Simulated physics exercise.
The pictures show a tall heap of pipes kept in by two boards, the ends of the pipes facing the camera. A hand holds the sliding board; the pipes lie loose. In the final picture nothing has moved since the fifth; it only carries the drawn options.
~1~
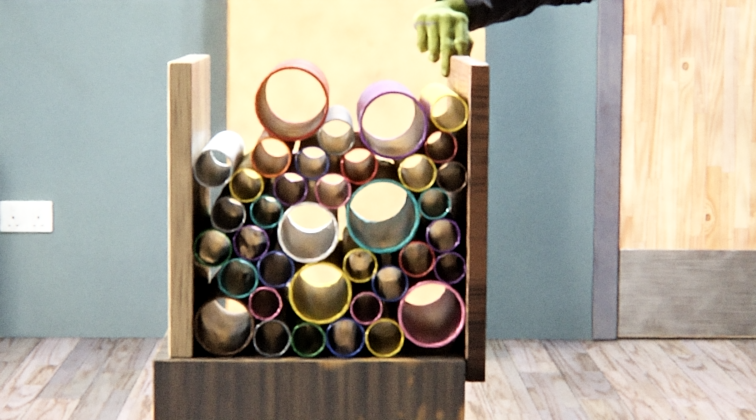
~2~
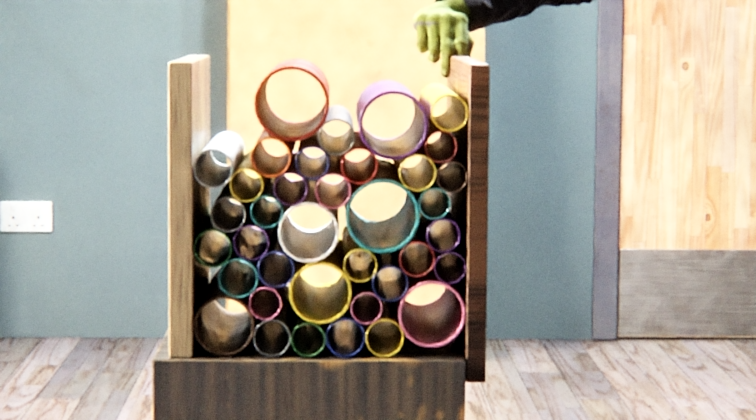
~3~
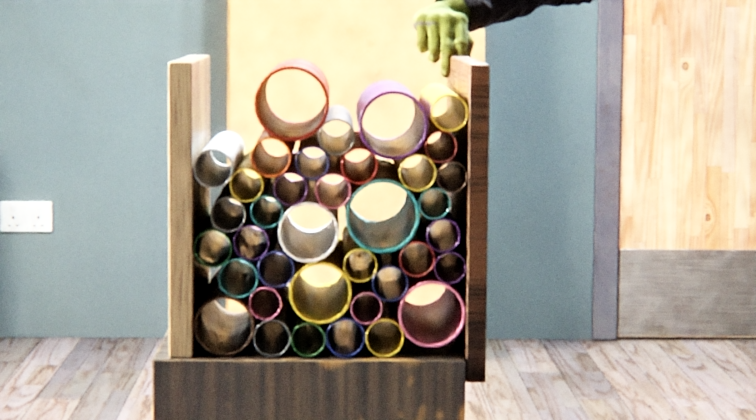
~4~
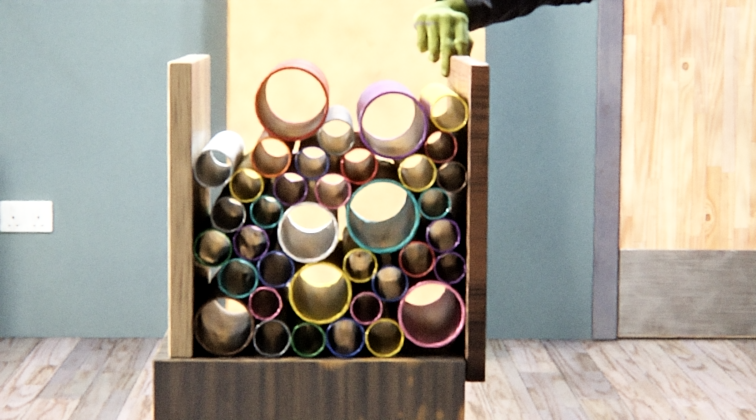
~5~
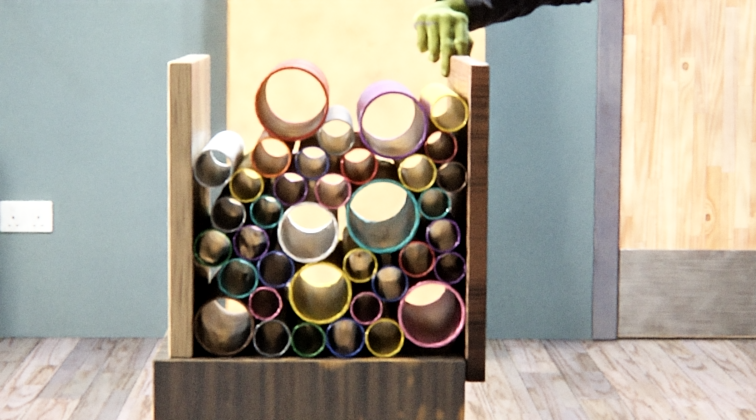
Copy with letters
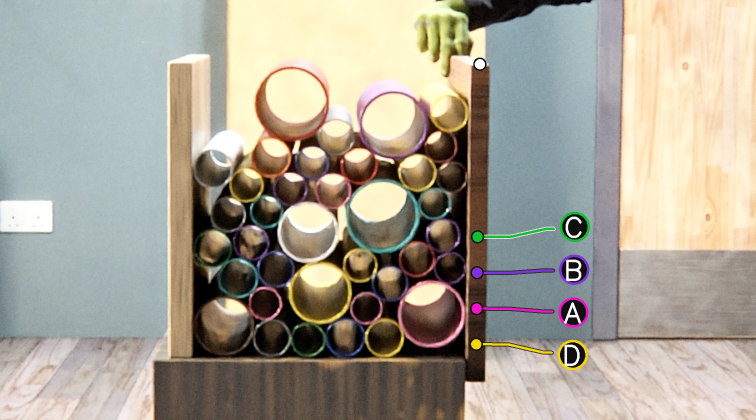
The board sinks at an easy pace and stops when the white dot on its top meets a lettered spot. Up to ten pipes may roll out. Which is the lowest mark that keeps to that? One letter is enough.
The answer is mark B.
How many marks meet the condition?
Two of the four.
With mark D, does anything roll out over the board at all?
At D: Yes.
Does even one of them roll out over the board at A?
Yes, at A.
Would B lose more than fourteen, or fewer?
It loses fewer than fourteen.
On the marked copy, A at (476, 309); B at (477, 273); C at (477, 237); D at (476, 344); the white dot at (480, 64).
With B. Early on, top of the board (468, 152).
Further on, top of the board (467, 252).
At the end, top of the board (467, 272), about seven out over the board.
As for the rest, A more than ten out over the board; C three out over the board; D more than ten out over the board.
